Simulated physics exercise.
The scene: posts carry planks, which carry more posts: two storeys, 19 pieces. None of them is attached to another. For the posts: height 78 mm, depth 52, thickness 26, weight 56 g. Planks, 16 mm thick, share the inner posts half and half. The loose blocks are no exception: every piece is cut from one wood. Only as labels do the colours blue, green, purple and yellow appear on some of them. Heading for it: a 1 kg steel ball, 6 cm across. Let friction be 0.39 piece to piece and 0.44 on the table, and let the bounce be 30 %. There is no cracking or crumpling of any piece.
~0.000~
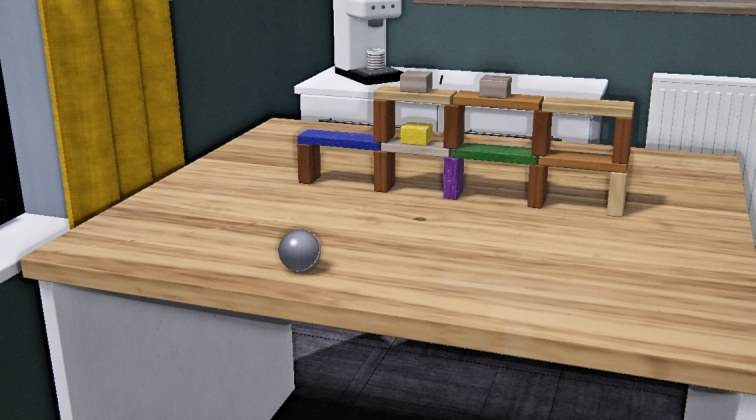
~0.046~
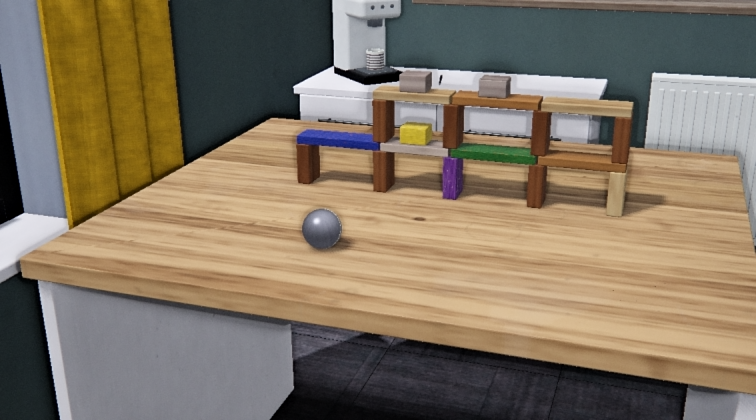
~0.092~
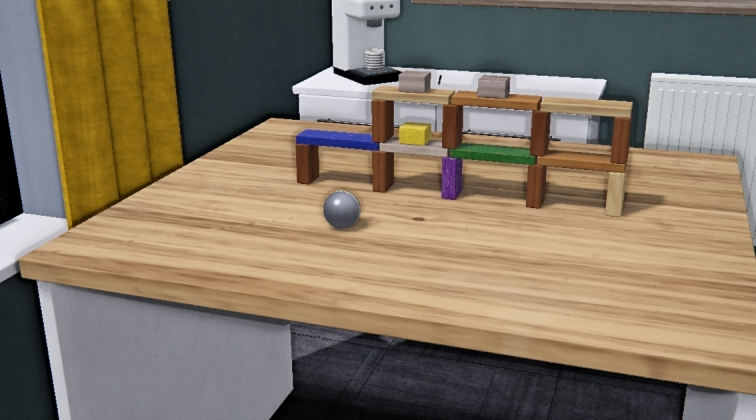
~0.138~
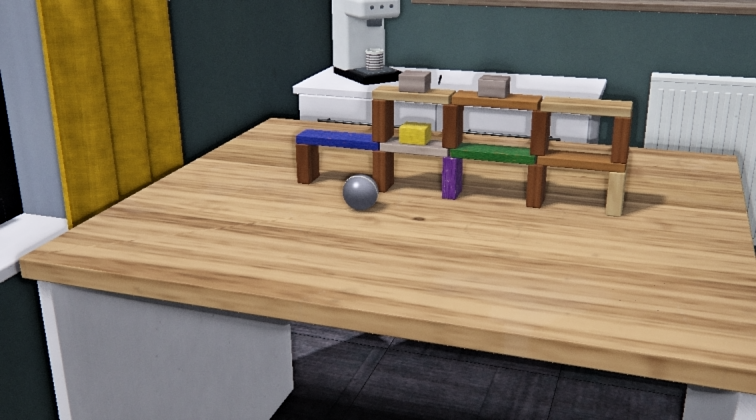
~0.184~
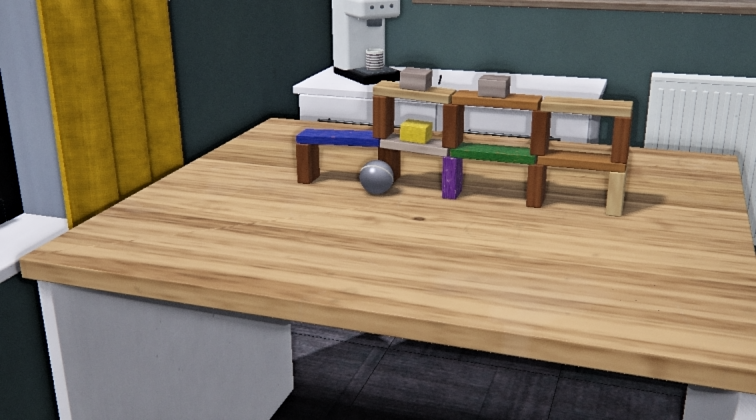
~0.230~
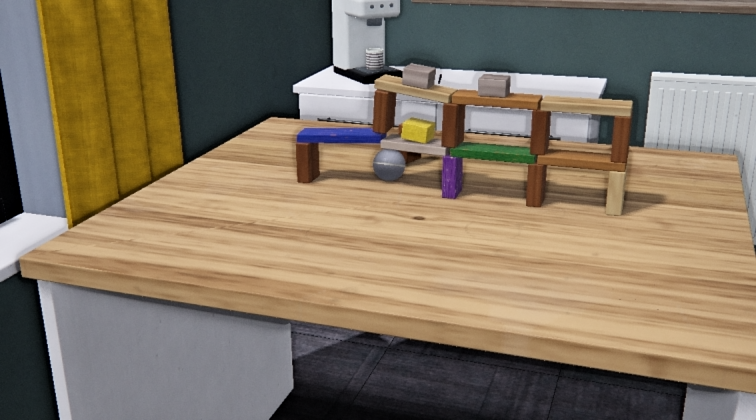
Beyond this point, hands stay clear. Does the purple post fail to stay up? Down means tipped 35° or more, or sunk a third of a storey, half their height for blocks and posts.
No, it stays where it was.
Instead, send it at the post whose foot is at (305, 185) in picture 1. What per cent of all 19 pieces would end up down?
Under that change the share is 10 in a hundred.
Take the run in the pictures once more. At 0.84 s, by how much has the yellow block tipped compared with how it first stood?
I'd estimate close to 40°.
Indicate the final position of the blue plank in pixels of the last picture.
Last frame, centre at roughly (327, 164).
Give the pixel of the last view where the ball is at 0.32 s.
Pixel position: Around (411, 144).
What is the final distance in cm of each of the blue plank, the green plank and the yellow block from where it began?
Here blue ends up 8 centimetres away, green 0 centimetres and yellow 10 centimetres.
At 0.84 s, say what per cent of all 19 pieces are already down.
By then 40 %.
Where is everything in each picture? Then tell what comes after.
In the first picture (pixels give the middle of a visible side), ball (300, 251) 33 cm from contact, 1.9 m/s; purple post (450, 179); yellow block (413, 136); blue plank (338, 143); none has stirred.
The second picture shows ball (322, 229) 24 cm from contact, 1.9 m/s; purple post (449, 179).
The third picture shows ball (342, 210) 15 cm from contact, 1.9 m/s; purple post (449, 179).
The fourth picture shows ball (361, 192) 6 cm from contact, 1.9 m/s; purple post (449, 179).
The fifth picture shows ball (377, 177) after contact, 1.6 m/s; purple post (449, 179); yellow block (413, 134) 3° from how it stood; movement in 5 of them.
The sixth picture shows ball (389, 165) after contact, 1.6 m/s; purple post (449, 178); yellow block (414, 133) 6° from how it stood; blue plank (338, 139) 10 mm from its place; steepest lean 7°, the plank at (411, 92); movement in 7 of them.
After 0.32 s, ball still moving; 4 of the 19 pieces down; purple post unmoved; yellow block 41° from how it stood, 38 mm lower.
After 0.50 s, ball still moving; 7 of the 19 pieces down; purple post unmoved; yellow block 42° from how it stood, 59 mm lower.
After 0.84 s, ball still moving; 8 of the 19 pieces down; purple post unmoved; yellow block 45° from how it stood, 8 cm lower.
In the end (1.7 s), ball rolling away; 8 of the 19 pieces down; purple post unmoved; yellow block 42° from how it stood, 8 cm lower; blue plank 12° from how it stood, 6 cm lower. From the last view, middles, purple post near (453, 174), yellow block near (395, 170).
